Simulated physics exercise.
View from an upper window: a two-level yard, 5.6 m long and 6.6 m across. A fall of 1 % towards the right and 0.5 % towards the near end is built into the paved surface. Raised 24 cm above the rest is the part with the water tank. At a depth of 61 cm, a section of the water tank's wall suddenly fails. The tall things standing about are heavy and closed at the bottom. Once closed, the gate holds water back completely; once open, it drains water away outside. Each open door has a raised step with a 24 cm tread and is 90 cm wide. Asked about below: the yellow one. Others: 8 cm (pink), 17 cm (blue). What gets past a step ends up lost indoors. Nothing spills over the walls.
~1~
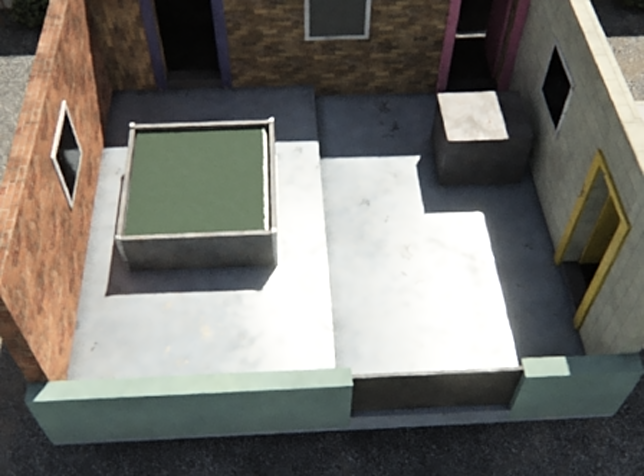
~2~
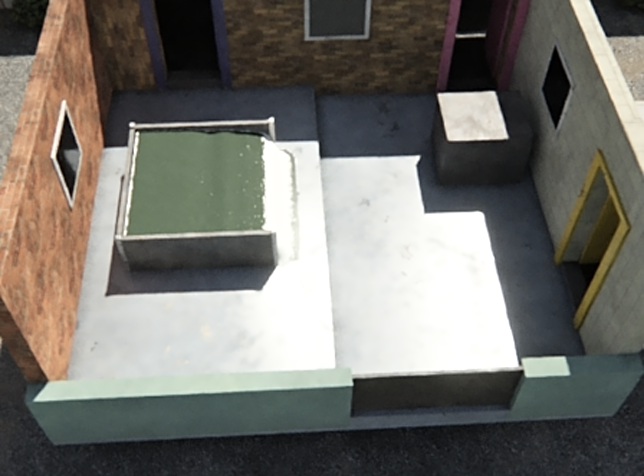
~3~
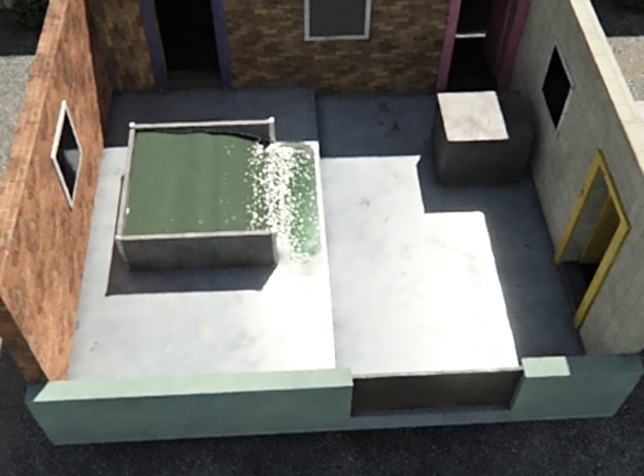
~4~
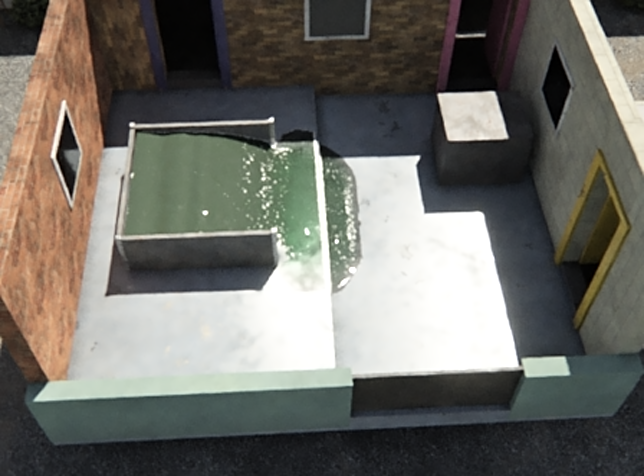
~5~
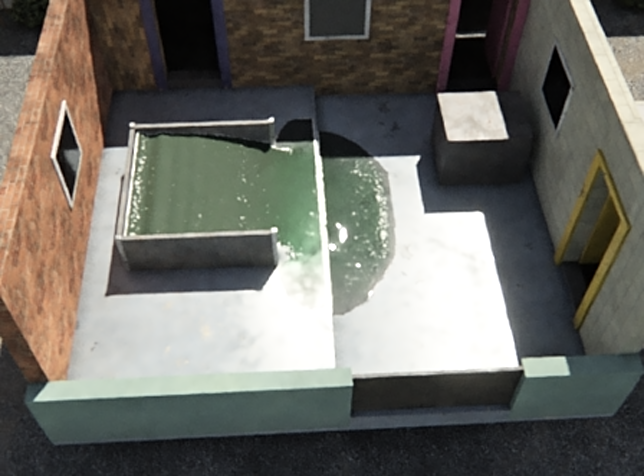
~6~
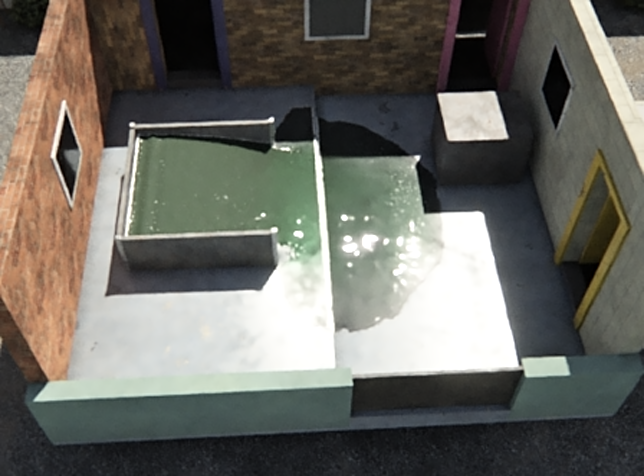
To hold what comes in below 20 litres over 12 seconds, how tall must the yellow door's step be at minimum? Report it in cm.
About 20 cm.
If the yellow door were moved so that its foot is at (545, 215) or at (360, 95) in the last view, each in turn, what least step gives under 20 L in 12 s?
31 and 11.5 cm.
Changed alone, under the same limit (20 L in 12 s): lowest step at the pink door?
About 17 cm at pink.
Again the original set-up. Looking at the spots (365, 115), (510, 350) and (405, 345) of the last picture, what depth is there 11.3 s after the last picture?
Approx. 8 / 12 / 12 cm.
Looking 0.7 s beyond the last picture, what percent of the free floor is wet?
Approximately 45 % of the floor.
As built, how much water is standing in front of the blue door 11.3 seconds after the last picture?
It comes to about 0.0 centimetres deep.
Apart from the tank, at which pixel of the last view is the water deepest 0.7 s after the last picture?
At about pixel (433, 172).
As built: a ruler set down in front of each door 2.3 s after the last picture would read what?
Before pink it's 16 cm, before blue 0 cm, before yellow 22 cm.
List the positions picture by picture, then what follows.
In the first picture, still water, 61 cm deep, in the water tank at (200, 180); the yellow door at (588, 249) is dry.
In the second picture, the front is at (293, 258), 0.3 m from the gap at (272, 197); 0.5 m2 of floor is wet, 61 cm left at the back.
In the third picture, the front is at (324, 257), 0.7 m from the gap at (272, 198); 1.5 m2 of floor is wet, 61 cm left at the back.
In the fourth picture, water pours out at (272, 199) and has run 1.2 m, to (356, 256); about 10 cm deep outside, 60 cm at the back.
In the fifth picture, the gap is at (272, 199), the front 1.7 m out at (388, 212); the back of the water tank holds 53 cm.
In the sixth picture, the front is at (436, 229), 2.4 m from the gap at (272, 199); 6.7 m2 of floor is wet, 52 cm left at the back; 1.9 m in a straight line remain to the yellow door at (588, 249).
Then, 0.7 s after the last picture water covers 45 % of the floor, deepest (36 cm) near (433, 172); it has not reached the yellow door.
Then, 2.3 s after the last picture water covers 55 % of the floor, deepest (38 cm) near (585, 376); 22 cm at the yellow door, 66 litres in over its 11 cm step.
Then, 11.3 s after the last picture water covers 55 % of the floor, deepest (15 cm) near (537, 213); 12 cm at the yellow door, 146 litres in over its 11 cm step.
At the yellow door as built, the water peaked near 26 cm, 1.5 s after the last picture.
Run again over the same 12 s with other heights there, 38 litres in over 17.5 cm, 7 litres over 23.5 cm. The limit of 20 litres is kept from about 20 cm up.
